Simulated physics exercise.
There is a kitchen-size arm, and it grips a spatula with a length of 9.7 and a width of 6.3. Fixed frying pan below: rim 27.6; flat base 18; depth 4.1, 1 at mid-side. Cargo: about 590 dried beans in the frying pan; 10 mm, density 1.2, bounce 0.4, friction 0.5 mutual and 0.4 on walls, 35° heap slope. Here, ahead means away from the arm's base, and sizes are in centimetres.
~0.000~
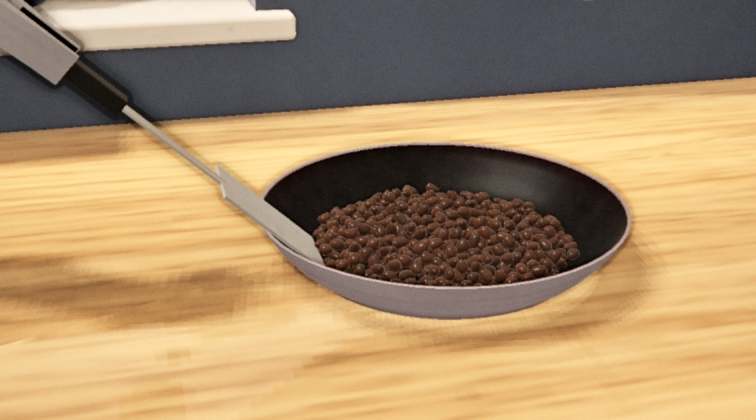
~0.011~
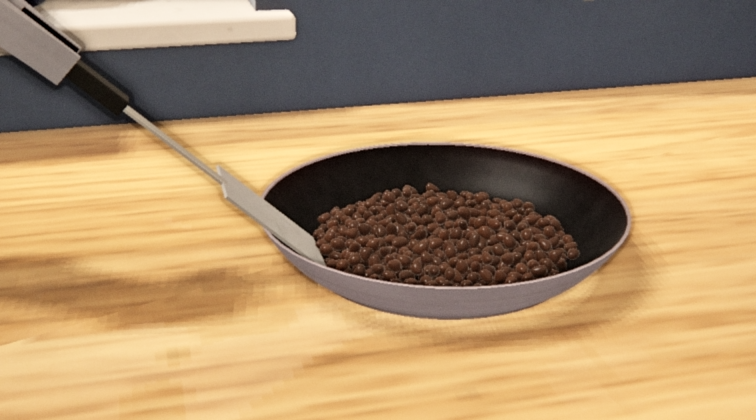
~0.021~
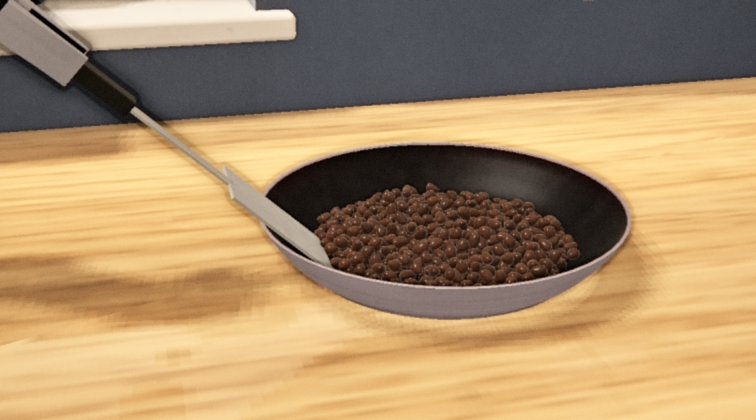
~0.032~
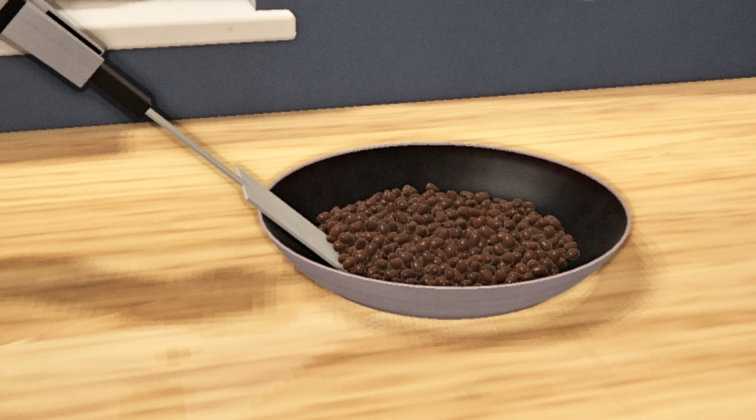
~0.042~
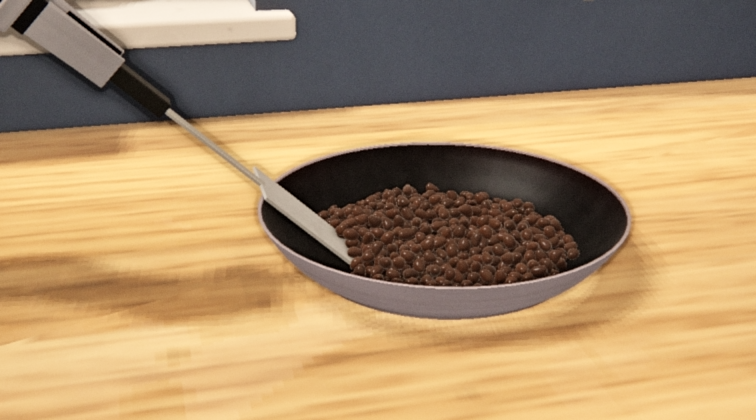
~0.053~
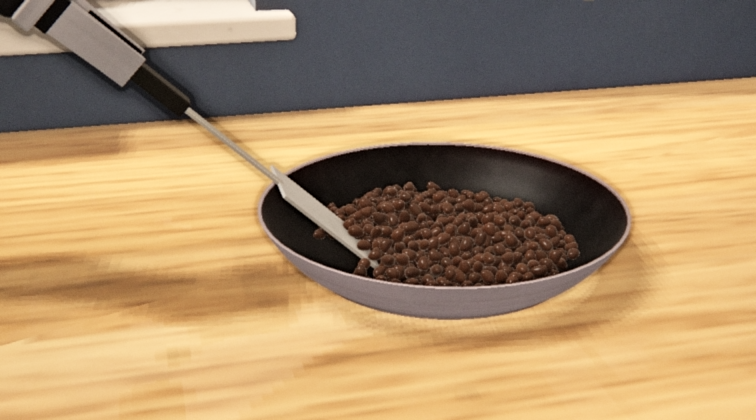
On a wooden countertop by a dark blue wall, a dark frying pan holds a heap of small brown beans, with a robotic arm's spatula resting at its left edge. The spatula stays still at first, then slides a short way right into the pan, nudging the nearest beans slightly.
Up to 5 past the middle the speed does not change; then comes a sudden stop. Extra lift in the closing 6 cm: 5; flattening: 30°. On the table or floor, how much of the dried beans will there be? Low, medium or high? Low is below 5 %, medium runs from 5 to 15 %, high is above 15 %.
The share is medium, from 5 to 15 %.
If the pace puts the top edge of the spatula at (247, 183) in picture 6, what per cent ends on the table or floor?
Expect about 0 per cent there.
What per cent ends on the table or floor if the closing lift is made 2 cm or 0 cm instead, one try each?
You'd get some 0 per cent with the first setting and some 0 per cent with the second.
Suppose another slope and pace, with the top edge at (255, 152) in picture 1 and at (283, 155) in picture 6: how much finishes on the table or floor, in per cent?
0 %.
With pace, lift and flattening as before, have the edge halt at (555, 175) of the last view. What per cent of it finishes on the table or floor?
Close to 15 per cent finishes on the table or floor.
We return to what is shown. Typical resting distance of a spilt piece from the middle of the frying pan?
Roughly 40 centimetres.
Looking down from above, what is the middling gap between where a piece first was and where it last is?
Somewhere around 3 centimetres, I'd say.
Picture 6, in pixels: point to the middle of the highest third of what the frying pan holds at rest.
The centre sits at about (539, 219).
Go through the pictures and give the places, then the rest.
Spatula top edge at (220, 181), sloping 44°; upper third of the load around (441, 232), from x 320 to 575, top at y 190; 586 in the frying pan, in the first frame.
Spatula top edge at (221, 181), sloping 44°; upper third of the load around (441, 232), from x 320 to 575, top at y 190, in the second frame.
Spatula top edge at (228, 182), sloping 44°; upper third of the load around (437, 232), from x 320 to 575, top at y 190, in the third frame.
Spatula top edge at (242, 183), sloping 44°; upper third of the load around (431, 232), from x 320 to 575, top at y 190, in the fourth frame.
Spatula top edge at (259, 182), sloping 44°; upper third of the load around (425, 229), from x 320 to 575, top at y 190, in the fifth frame.
Spatula top edge at (277, 181), sloping 44°; upper third of the load around (423, 224), from x 320 to 575, top at y 190; 586 in the frying pan, in the sixth frame.
By 0.08 s, sloping 44°, highest piece 6 above the table; 586 in the frying pan.
By 0.11 s, sloping 34°, highest piece 7 above the table; 586 in the frying pan.
By 0.32 s, sloping 14°, highest piece 7 above the table; 529 in the frying pan, 37 on the table or floor, 20 on the blade or in flight.
By 1.37 s, sloping 14°, highest piece 4 above the table; 529 in the frying pan, 57 on the table or floor.
Final count, 529 in the frying pan, 57 on the table or floor. That is 10 % on the table or floor.
